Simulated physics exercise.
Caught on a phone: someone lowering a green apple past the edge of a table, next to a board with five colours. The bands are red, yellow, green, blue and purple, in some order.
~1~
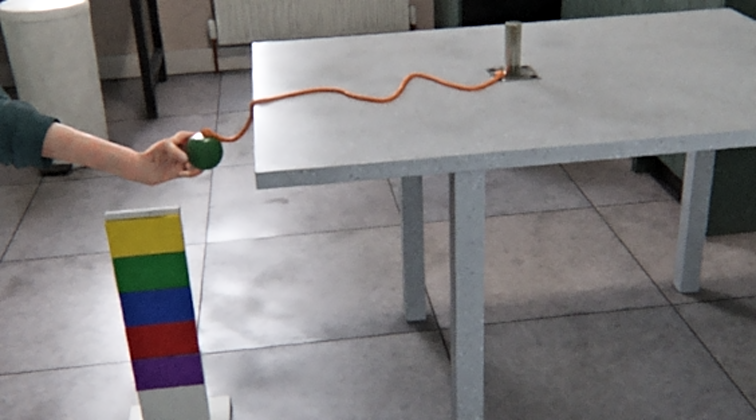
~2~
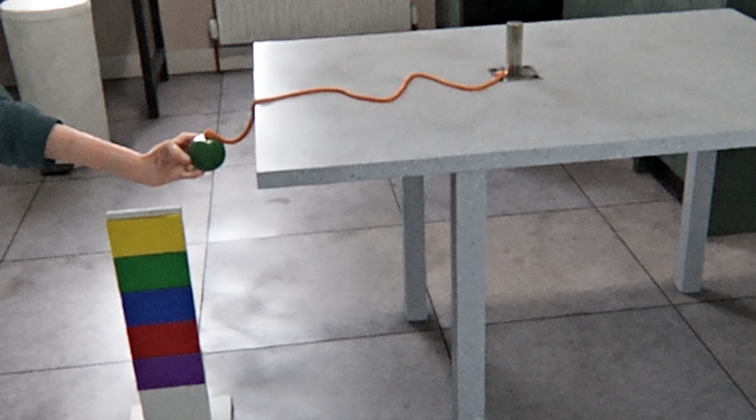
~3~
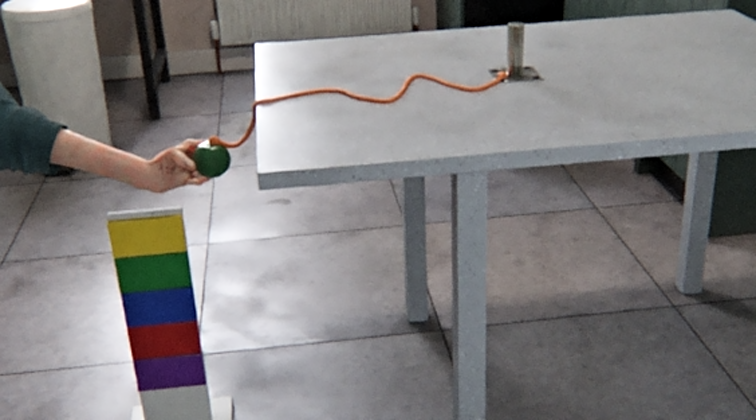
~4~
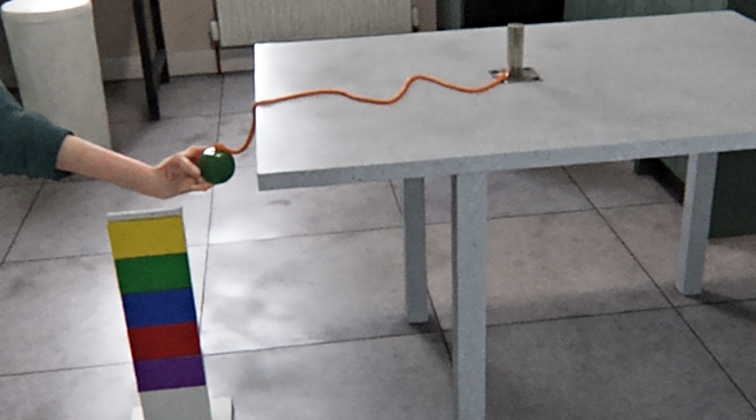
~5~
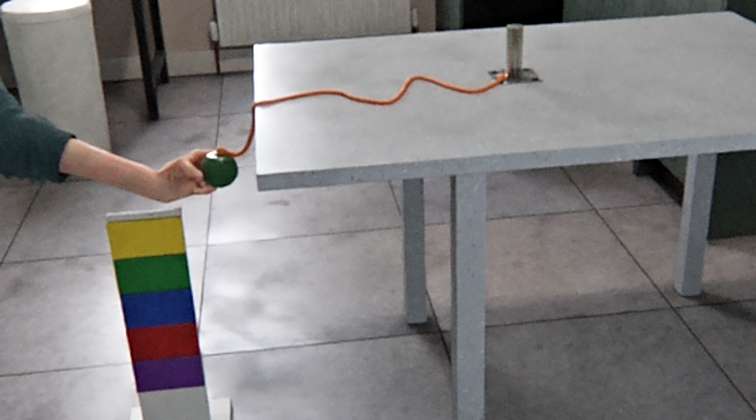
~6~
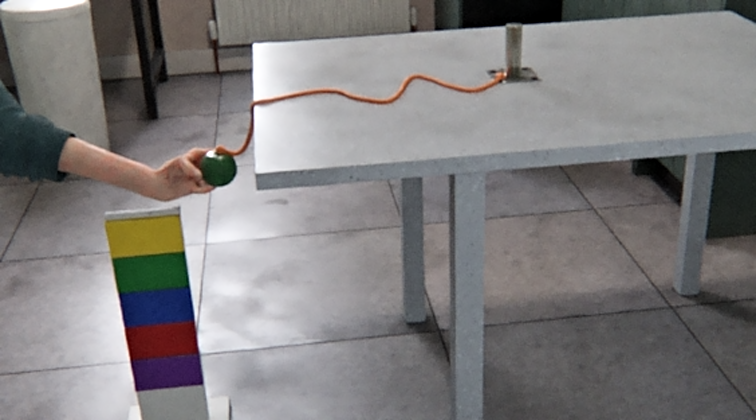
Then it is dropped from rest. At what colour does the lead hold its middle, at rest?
The lead holds its middle at blue.
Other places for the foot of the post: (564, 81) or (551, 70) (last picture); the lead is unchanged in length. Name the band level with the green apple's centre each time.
It would be green; green.
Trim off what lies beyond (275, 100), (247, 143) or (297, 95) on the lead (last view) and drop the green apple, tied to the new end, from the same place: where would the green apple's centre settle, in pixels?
About (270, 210), (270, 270) and (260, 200).
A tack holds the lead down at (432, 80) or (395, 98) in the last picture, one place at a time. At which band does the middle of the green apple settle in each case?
Try by try: Green; yellow.
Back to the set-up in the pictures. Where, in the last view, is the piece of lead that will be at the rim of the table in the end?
Near (359, 99).
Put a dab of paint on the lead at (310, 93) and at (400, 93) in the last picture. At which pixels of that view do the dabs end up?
Near (259, 162) and (316, 95).
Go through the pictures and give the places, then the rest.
In the first picture, green apple (204, 152); yellow (145, 237); green (151, 273); blue (157, 308); red (162, 341); purple (168, 373).
In the second picture, green apple (207, 153); lead through (488, 85) (430, 78) (399, 94) (342, 92) (268, 100).
In the third picture, green apple (212, 159).
In the fourth picture, green apple (217, 166); lead through (488, 87) (431, 79) (400, 96) (343, 93) (269, 102).
In the fifth picture, green apple (219, 170).
In the sixth picture, green apple (218, 169); lead through (487, 87) (429, 79) (398, 95) (341, 93) (267, 101).
Soon after, apple near (237, 285); level with blue.
Then, apple near (298, 286); level with blue.
Further on, apple near (261, 297); level with blue.
At rest, apple near (271, 295); level with blue. At blue.
